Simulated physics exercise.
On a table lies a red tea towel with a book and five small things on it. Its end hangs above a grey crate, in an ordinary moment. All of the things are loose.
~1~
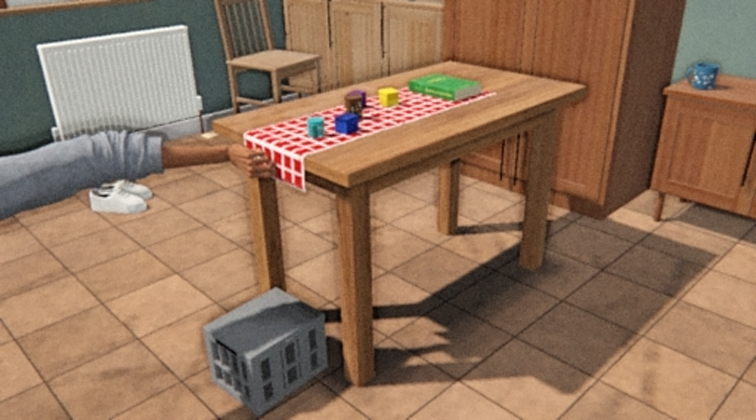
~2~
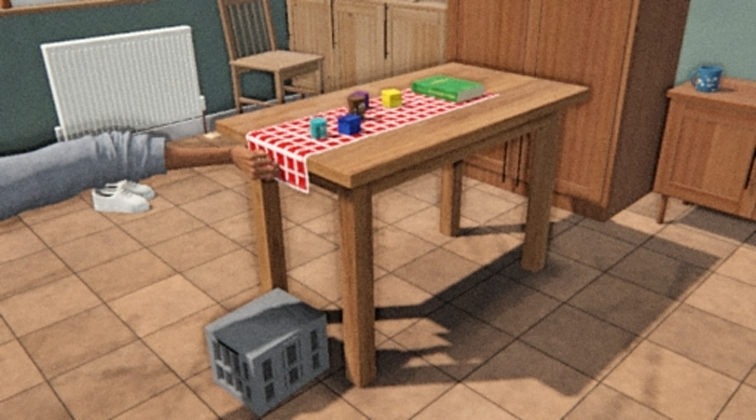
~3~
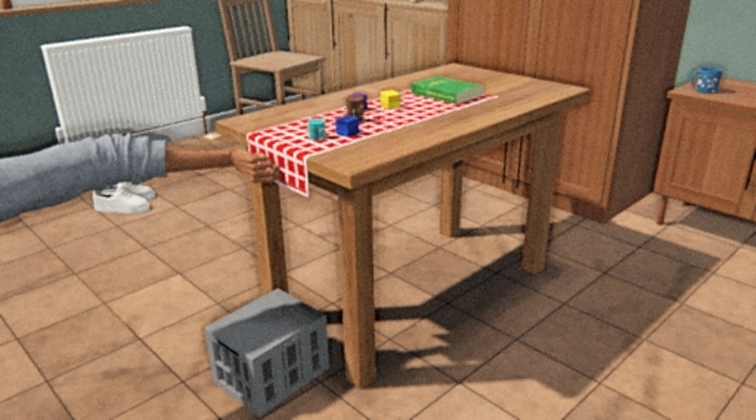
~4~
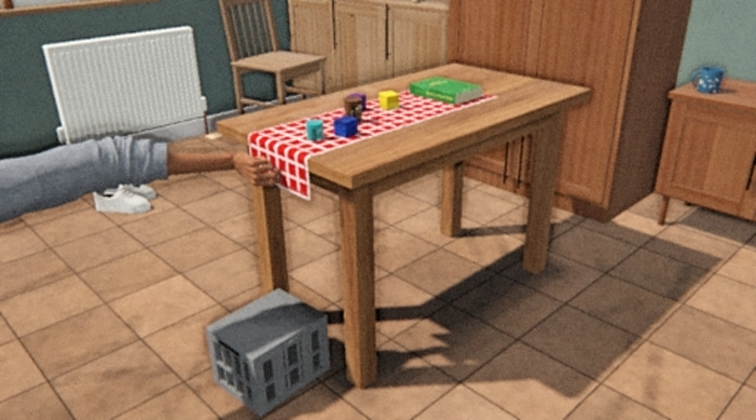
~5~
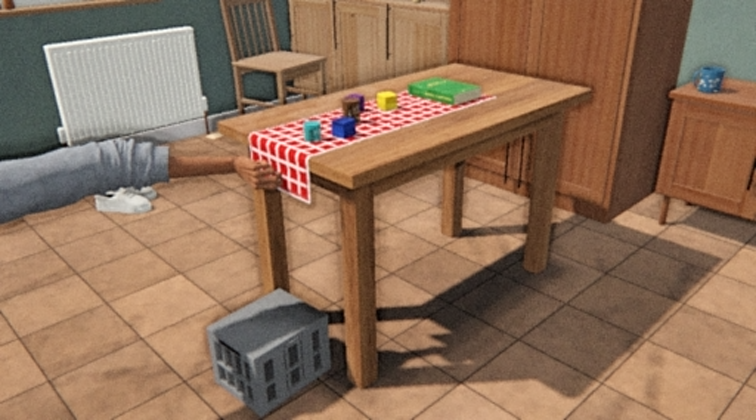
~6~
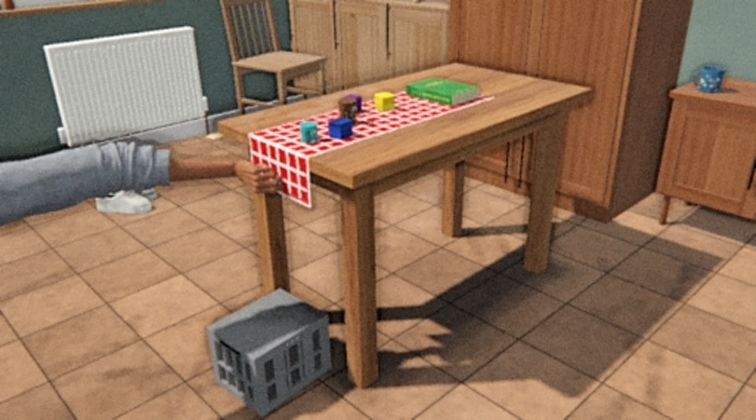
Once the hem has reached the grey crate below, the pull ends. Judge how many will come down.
My judgement: Four.
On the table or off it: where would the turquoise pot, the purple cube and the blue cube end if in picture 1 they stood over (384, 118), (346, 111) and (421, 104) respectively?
So, the turquoise pot ends up down, the purple cube ends up down, the blue cube makes it through.
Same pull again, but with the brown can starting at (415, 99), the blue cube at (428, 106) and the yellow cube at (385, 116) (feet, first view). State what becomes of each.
In the end the brown can is still on top, the blue cube is still on top, and the yellow cube is no longer on top.
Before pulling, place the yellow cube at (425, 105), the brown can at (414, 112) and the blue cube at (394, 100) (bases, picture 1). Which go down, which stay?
The yellow cube stays put, the brown can ends up off, the blue cube stays put.
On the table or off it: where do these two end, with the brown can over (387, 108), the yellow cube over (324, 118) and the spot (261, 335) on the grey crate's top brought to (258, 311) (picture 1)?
The brown can stays put, the yellow cube is lost.
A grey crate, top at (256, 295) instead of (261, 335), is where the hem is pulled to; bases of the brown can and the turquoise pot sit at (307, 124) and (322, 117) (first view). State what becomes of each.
Here's what happens: The brown can leaves its perch, the turquoise pot leaves its perch.
Early on, hem near (283, 232); turquoise pot gone.
Midway, hem near (286, 284); turquoise pot, blue cube and brown can gone.
Near the end, hem on the crate; turquoise pot, blue cube, brown can and purple cube gone.
Finally, hem on the crate; turquoise pot, blue cube, brown can and purple cube gone. Over the edge go four.
